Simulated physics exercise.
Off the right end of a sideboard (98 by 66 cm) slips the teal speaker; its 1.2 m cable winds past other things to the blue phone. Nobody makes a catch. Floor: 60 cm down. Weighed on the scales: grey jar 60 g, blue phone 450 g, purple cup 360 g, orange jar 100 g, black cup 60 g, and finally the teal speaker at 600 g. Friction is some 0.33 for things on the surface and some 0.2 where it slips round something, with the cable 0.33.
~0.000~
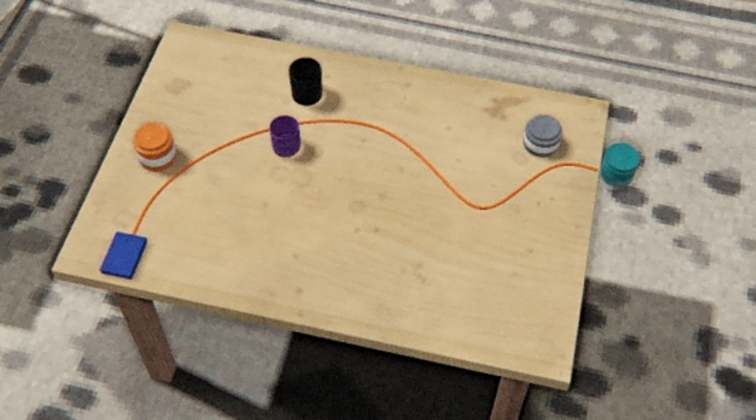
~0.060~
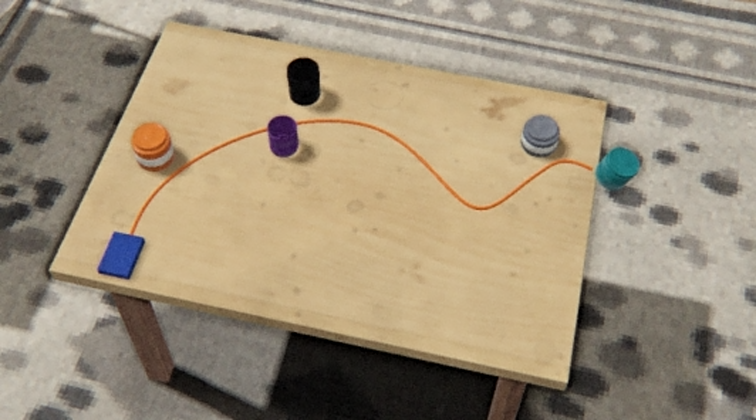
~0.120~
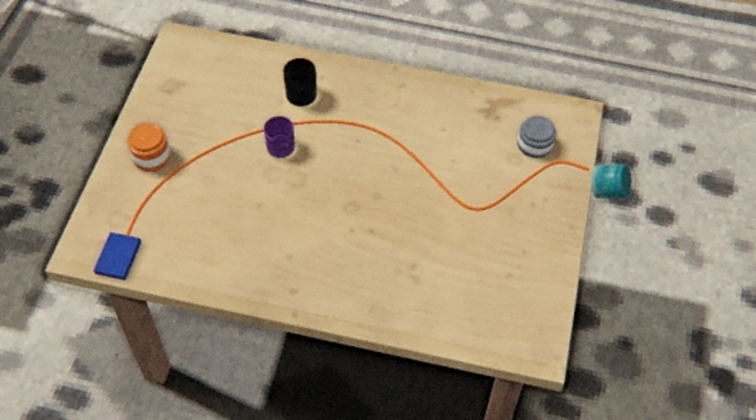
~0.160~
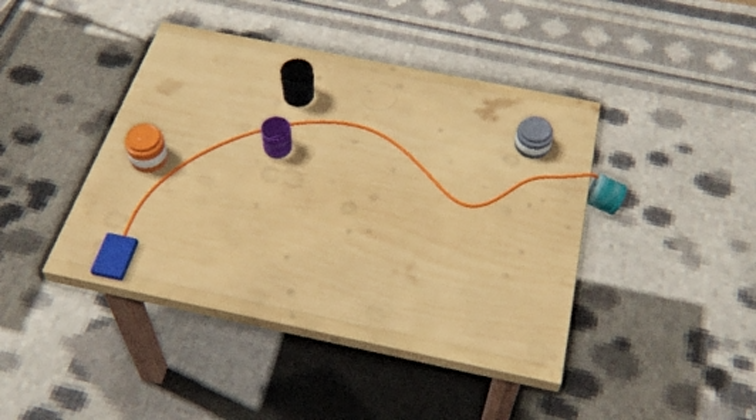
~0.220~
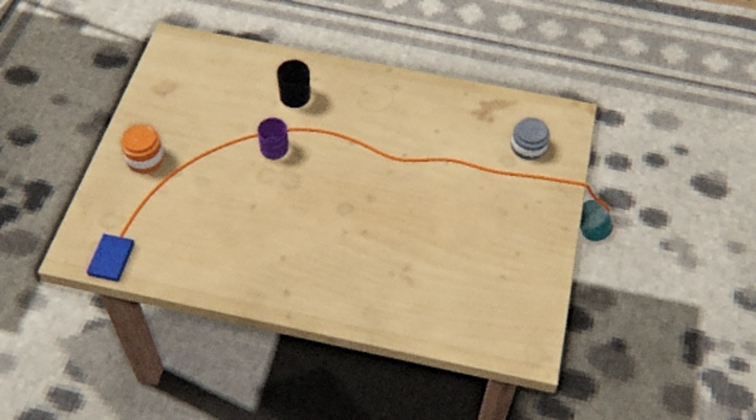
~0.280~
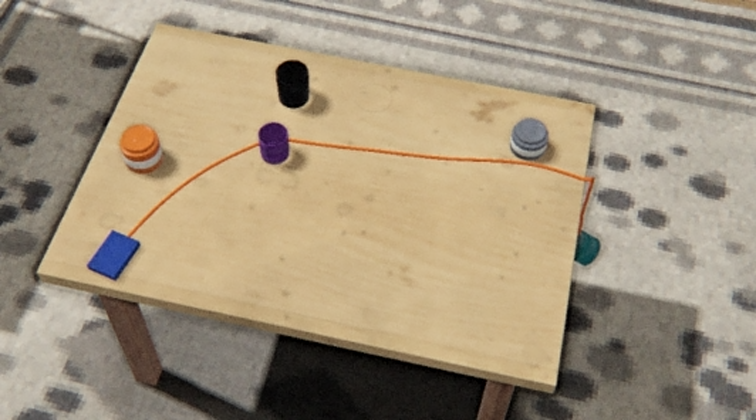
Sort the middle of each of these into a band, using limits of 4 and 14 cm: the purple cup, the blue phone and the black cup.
Sorted: The purple cup above 14 cm; the blue phone above 14 cm; the black cup below 4 cm.
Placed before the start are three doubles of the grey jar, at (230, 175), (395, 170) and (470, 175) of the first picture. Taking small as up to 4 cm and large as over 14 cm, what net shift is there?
Going one by one, I'd say a long shift, then a long shift, then a long shift.
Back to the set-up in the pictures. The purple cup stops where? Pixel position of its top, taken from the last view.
Check near (319, 220) - that's where it comes to rest.
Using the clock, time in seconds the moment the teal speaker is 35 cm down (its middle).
About: 0.42 s.
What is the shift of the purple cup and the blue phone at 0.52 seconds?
Approx. shifts - purple cup: 20 cm; blue phone: 15 cm.
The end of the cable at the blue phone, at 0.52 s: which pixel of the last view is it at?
It's at around pixel (207, 213).
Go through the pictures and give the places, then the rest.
In the first frame, shows, purple cup (284, 127); blue phone (123, 253); black cup (305, 69); cable runs through (545, 171) (456, 194) (372, 126) (258, 133) (165, 186).
In the second frame, shows, teal speaker (620, 160); cable runs through (542, 171) (370, 126) (162, 185).
In the third frame, shows, teal speaker (612, 182); cable runs through (539, 172) (367, 127) (159, 186).
In the fourth frame, shows, teal speaker (606, 194); cable runs through (545, 177) (364, 128) (156, 187).
In the fifth frame, shows, teal speaker (595, 220); cable runs through (587, 186) (363, 145) (156, 189).
In the sixth frame, shows, purple cup (273, 134); blue phone (113, 253); black cup (292, 72); cable runs through (392, 153) (175, 192).
At 0.5 s, the cable's tail end at (207, 213); purple cup 19 cm off its start, blue phone 16 cm off its start, teal speaker over the edge.
At 0.7 s, the cable's tail end at (295, 199); blue phone 33 cm off its start, purple cup 24 cm off its start, teal speaker over the edge.
At 1.0 s, the cable's tail end at (318, 195); blue phone 37 cm off its start at (294, 189), purple cup 24 cm off its start at (319, 220), teal speaker over the edge.
At 1.2 s, the cable's tail end at (318, 195); blue phone 37 cm off its start, purple cup 24 cm off its start, teal speaker over the edge.
At 2.4 s, the cable's tail end at (318, 195); blue phone 37 cm off its start at (294, 189), purple cup 24 cm off its start at (319, 220), black cup 0 cm off its start at (292, 72), teal speaker over the edge.
